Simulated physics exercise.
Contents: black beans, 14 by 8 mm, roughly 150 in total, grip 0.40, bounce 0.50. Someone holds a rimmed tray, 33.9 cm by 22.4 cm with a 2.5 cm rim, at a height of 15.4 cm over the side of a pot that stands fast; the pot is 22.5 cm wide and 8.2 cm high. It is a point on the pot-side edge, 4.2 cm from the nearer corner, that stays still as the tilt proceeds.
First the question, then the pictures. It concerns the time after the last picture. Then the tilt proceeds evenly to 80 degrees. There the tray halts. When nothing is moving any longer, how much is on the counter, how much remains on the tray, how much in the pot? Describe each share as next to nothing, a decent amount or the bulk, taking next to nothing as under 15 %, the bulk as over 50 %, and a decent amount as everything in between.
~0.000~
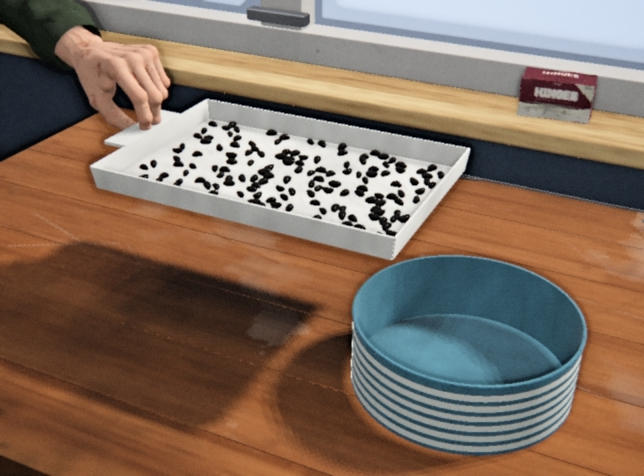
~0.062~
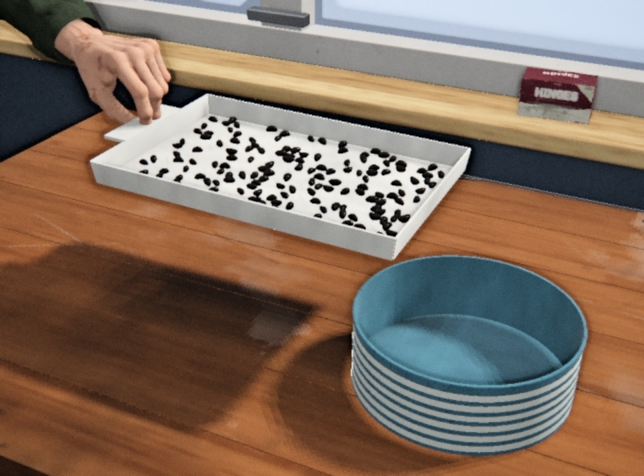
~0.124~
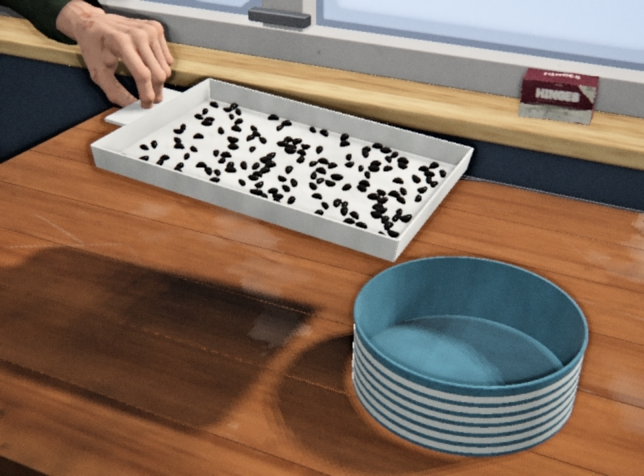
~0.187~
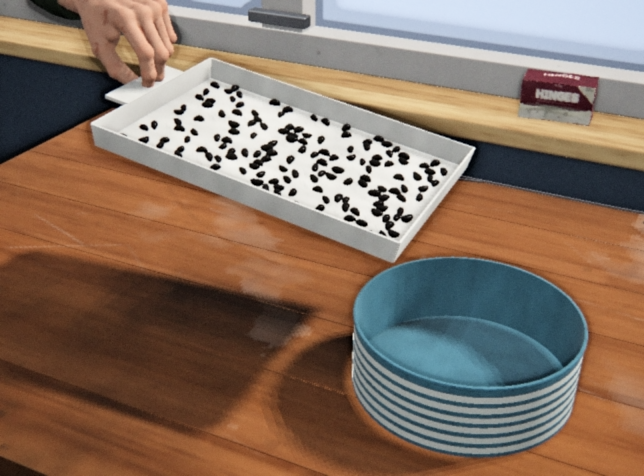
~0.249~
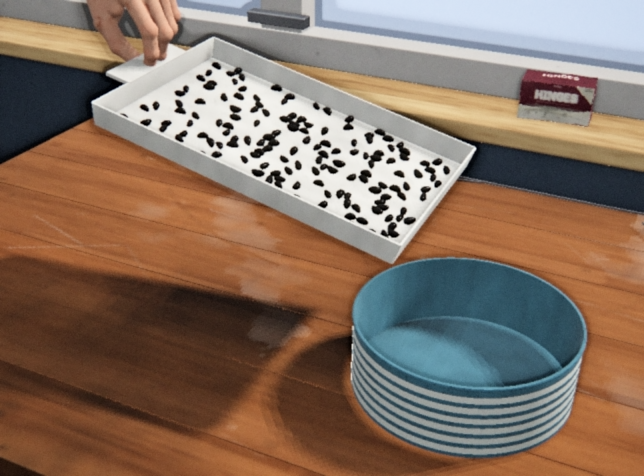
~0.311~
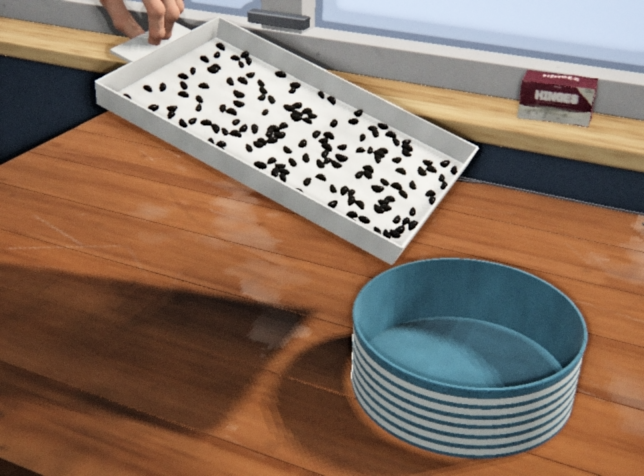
As I see it, counter: Most likely a tiny share ends up there; tray: Most likely the lion's share ends up there; pot: Most likely a good portion ends up there.
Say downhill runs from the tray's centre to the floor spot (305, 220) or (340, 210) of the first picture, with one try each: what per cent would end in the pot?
The share comes to roughly 60 in a hundred, then roughly 65 in a hundred.
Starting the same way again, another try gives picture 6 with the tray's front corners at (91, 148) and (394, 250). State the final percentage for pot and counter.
You'd end with pot at 30 and counter at 40.
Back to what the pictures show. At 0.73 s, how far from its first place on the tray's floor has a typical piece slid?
I'd say close to 13 centimetres.
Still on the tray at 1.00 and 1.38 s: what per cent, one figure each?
Roughly 85 then 80.
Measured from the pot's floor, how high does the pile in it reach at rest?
Around 1.0 cm above the floor.
After 0.73 s, tilt 48 degrees; the tray holds 100 %, the pot 0 %.
After 1.00 s, tilt 68 degrees; the tray holds 85 %, the pot 5 %.
After 1.38 s, tilt 80 degrees; the tray holds 80 %, the pot 20 %.
In the end, at 2.5 s, counter 0 %, tray 75 %, pot 25 %.
